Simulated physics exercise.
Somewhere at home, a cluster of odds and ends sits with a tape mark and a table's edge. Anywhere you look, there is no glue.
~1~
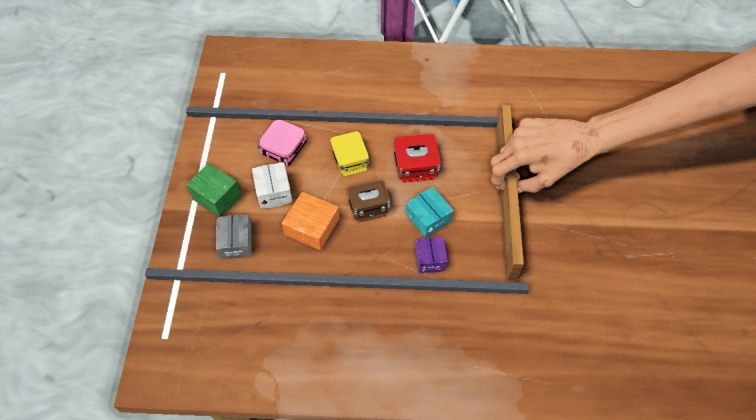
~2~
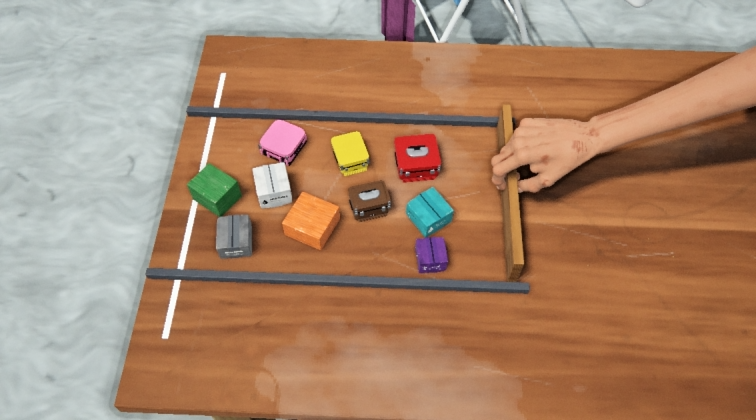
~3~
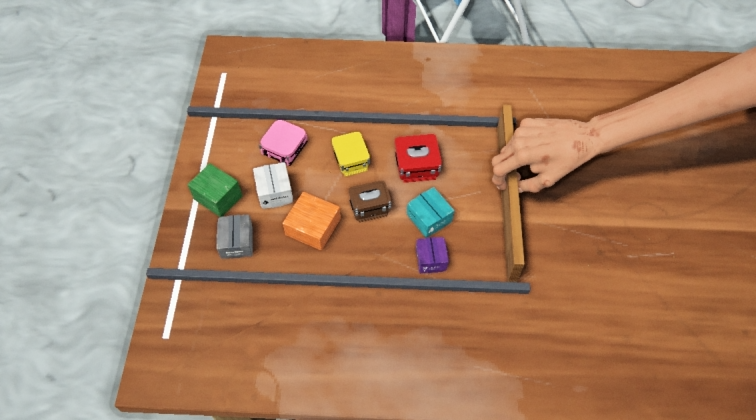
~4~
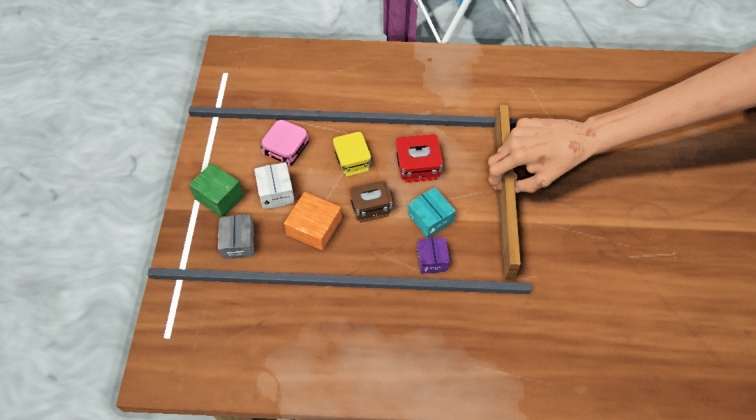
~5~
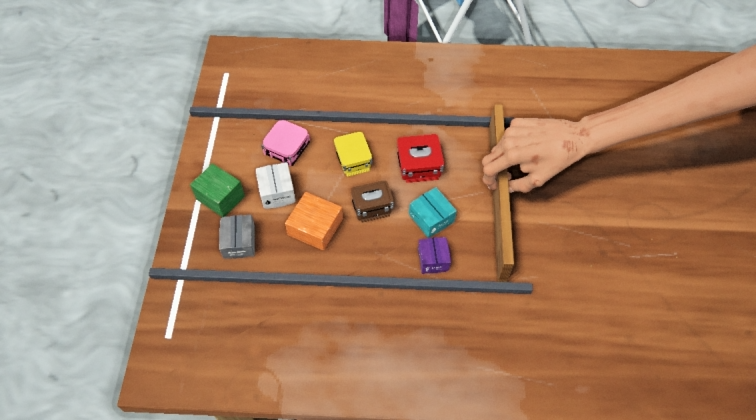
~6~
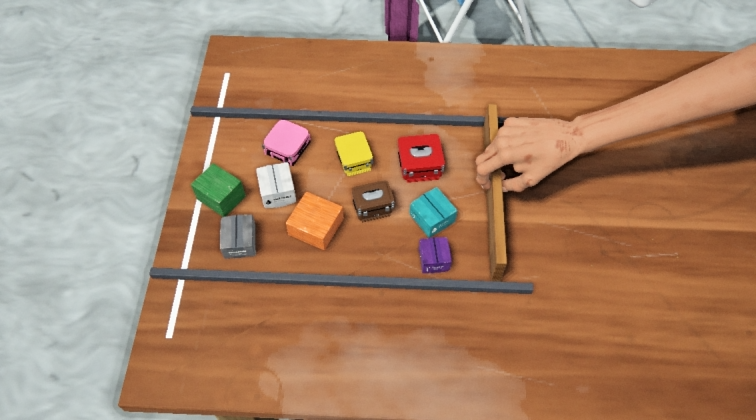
At first, a hand grips a wooden board at the right end of two dark rails on a wooden table, with ten small colourful blocks and cases between them. The hand then slides the board slightly left, leaving a gap before the nearest pieces, which stay practically still beside the white line.
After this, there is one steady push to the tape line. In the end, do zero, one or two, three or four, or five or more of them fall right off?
Five or more of them do.
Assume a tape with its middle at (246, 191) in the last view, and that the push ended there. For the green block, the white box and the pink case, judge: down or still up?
Green block goes off, white box goes off, pink case goes off.
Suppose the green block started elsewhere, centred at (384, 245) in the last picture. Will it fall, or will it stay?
From that start, the object then does not stay.
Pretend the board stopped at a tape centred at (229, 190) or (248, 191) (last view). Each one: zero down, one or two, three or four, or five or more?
So for the first place I'd say three to four, and for the second three or four.
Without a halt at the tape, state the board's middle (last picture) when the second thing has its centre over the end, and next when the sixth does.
I'd put it close to (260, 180) and later close to (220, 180).
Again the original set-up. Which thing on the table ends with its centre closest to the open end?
The red case.
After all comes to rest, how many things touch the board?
Count recorded: 3.
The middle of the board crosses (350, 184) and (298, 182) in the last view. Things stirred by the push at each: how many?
9 at one spot and 10 at the other.
A little later, none off yet; green block at rest near (219, 190); grey box at rest near (238, 236); white box at rest near (277, 186).
Next, none off yet; green block shifted about its own width near (194, 190); grey box shifted a little near (228, 244); white box shifted about its own width near (235, 179).
Later still, one off so far; green block dropping near (171, 313); grey box shifted well along near (169, 246); white box tilted a little near (160, 172).
When it is over, the number that fall off is five or more; down, brown case, yellow case, orange block, pink case, white box, grey box and green block.
